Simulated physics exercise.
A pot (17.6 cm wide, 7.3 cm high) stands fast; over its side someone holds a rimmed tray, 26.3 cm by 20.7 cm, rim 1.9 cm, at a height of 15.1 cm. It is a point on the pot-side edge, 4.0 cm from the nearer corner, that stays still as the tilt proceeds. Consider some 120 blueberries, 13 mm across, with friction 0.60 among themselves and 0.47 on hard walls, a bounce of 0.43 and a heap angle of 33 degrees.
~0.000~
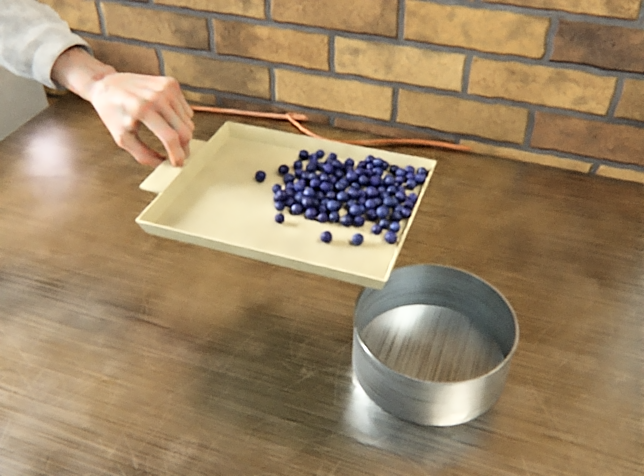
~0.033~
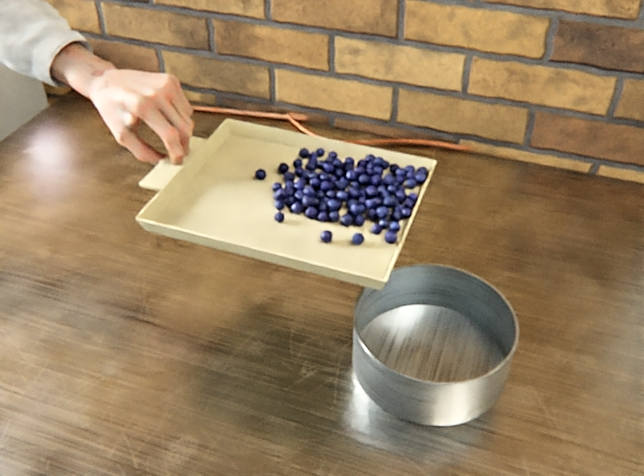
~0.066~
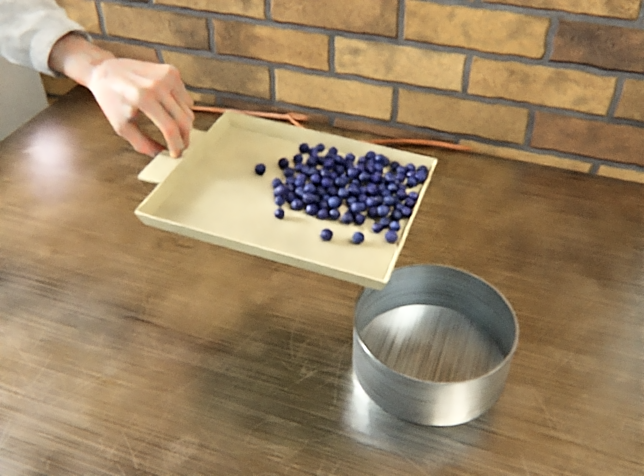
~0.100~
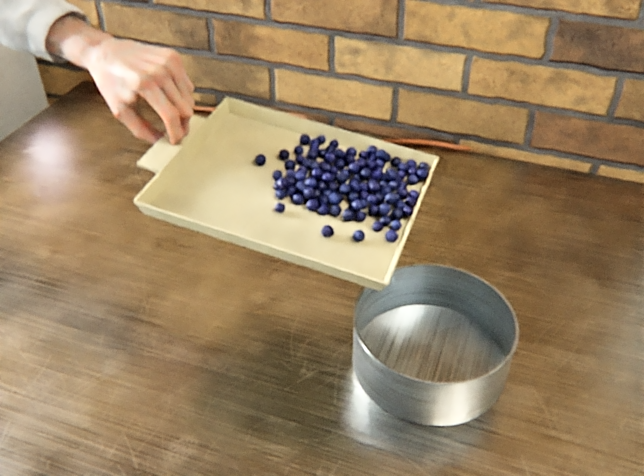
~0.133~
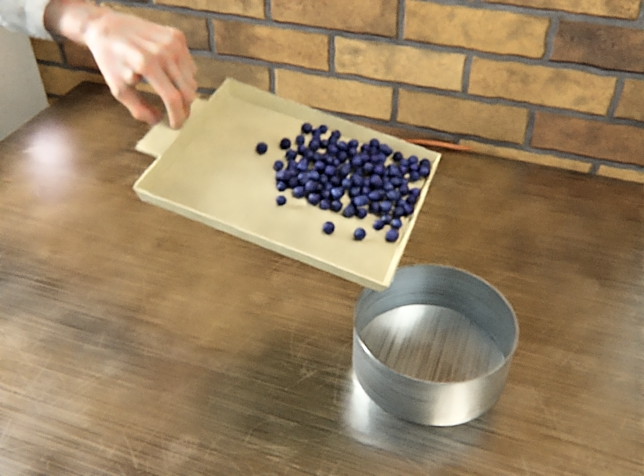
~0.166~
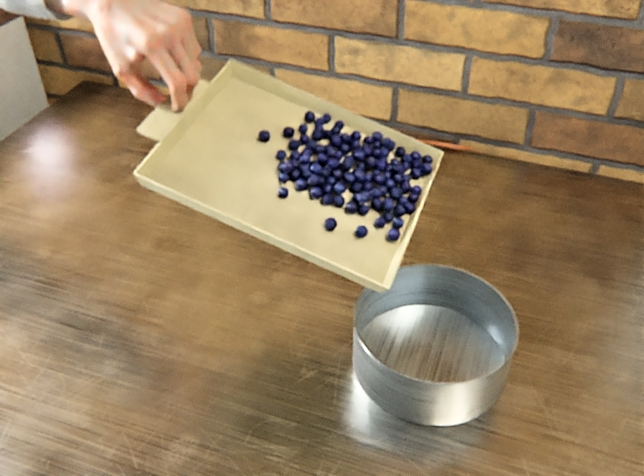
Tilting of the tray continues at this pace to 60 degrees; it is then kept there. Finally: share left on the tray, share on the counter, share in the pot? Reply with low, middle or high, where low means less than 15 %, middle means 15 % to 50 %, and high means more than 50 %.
My answer: Tray - high; counter - low; pot - middle.
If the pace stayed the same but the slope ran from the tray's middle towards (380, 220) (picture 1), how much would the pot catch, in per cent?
My best guess is some 10 per cent.
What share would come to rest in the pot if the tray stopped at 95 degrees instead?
It would be near 85 per cent.
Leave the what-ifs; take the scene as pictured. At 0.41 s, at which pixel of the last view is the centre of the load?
At that moment the load's centre is around (401, 166).
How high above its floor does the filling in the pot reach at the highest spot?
Roughly 1.5 cm.
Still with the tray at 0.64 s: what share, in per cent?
Some 80 per cent of the load.
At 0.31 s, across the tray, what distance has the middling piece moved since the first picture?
1 cm.
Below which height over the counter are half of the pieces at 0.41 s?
Roughly 22 cm.
After 0.31 s, tilt 40 degrees; the tray holds 100 %, the pot 0 %.
After 0.41 s, tilt 55 degrees; the tray holds 100 %, the pot 0 %.
After 0.64 s, tilt 60 degrees; the tray holds 80 %, the pot 10 %.
At rest (1.5 s), tray 70 %, counter 5 %, pot 25 %.
